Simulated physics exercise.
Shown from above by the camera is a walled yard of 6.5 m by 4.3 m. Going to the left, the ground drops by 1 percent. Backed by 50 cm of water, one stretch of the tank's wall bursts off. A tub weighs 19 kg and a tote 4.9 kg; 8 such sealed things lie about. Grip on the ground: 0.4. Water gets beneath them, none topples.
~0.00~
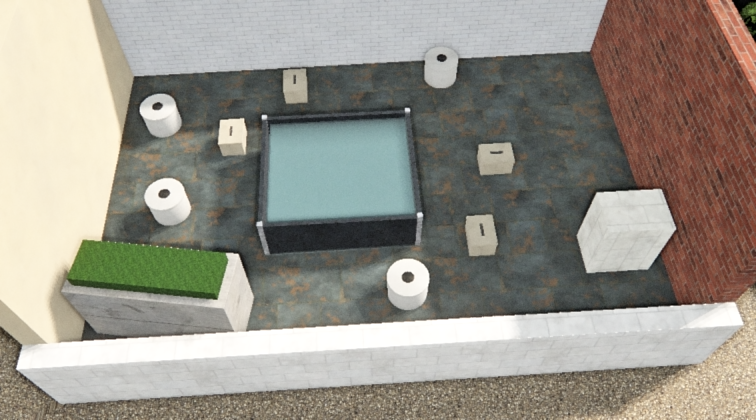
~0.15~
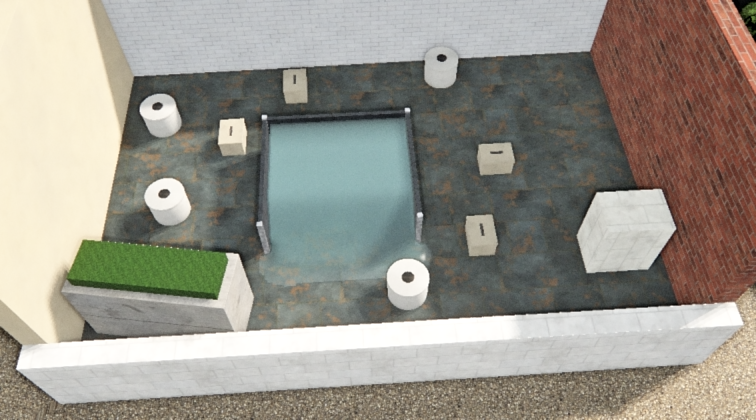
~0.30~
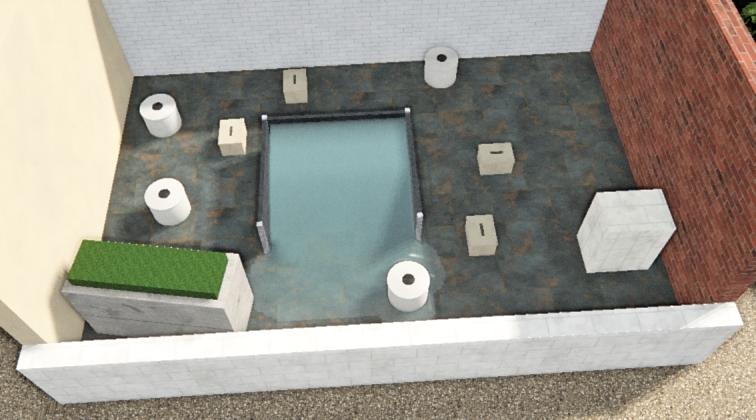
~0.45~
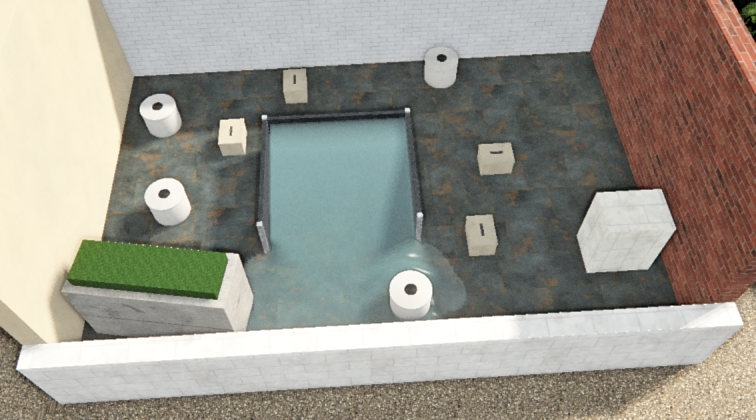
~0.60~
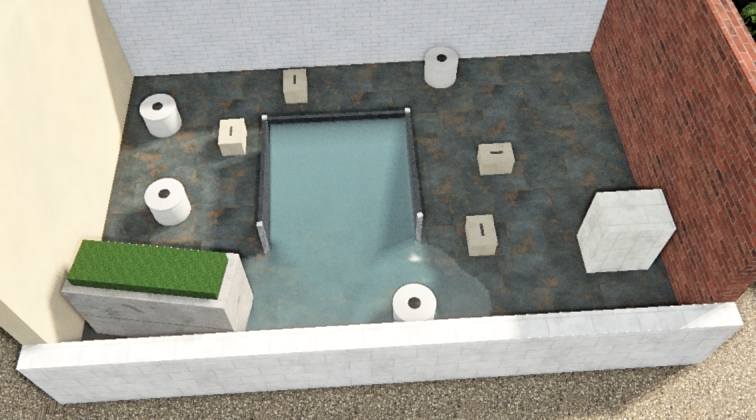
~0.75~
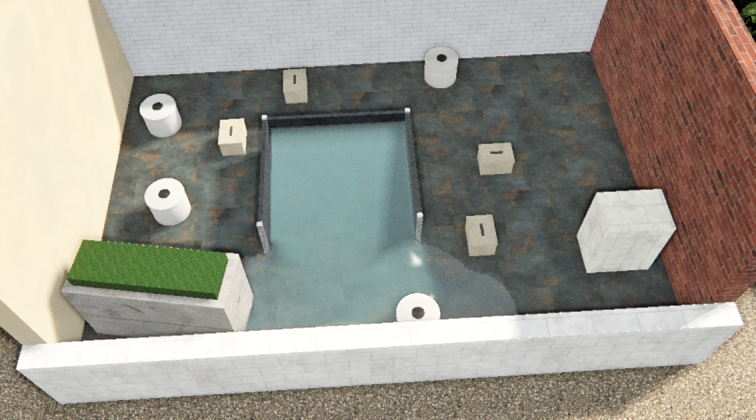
In a walled yard, the front side of a square water tank gave way and water spread across the dark floor toward the near wall, pushing one white tub a short way while everything else stayed put.
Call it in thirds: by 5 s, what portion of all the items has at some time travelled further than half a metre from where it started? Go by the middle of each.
The portion is less than a third.
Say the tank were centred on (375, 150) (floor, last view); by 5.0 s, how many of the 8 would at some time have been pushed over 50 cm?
Count: 2.
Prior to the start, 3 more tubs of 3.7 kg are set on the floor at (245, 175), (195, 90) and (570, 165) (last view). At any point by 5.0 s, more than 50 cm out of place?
Answers in order are does not cross, does not cross and crosses the line.
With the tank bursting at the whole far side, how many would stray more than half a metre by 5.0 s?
The answer would then be 3.
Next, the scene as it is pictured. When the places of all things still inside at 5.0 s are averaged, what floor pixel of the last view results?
About (360, 157).
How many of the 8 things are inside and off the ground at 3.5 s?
At that moment 1.
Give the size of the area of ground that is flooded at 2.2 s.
Somewhere about 10.5 m2, give or take.
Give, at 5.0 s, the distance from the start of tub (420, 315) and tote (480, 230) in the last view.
In turn: 250 cm, 100 cm.
After 1.1 s 1 of 8 are over 50 cm from their spots; 0 afloat.
After 2.2 s 1 of 8 are over 50 cm from their spots; 0 afloat.
After 3.5 s 2 of 8 are over 50 cm from their spots; 1 afloat.
After 5.0 s 2 of 8 are over 50 cm from their spots, and 2 have been at some point; 1 afloat.
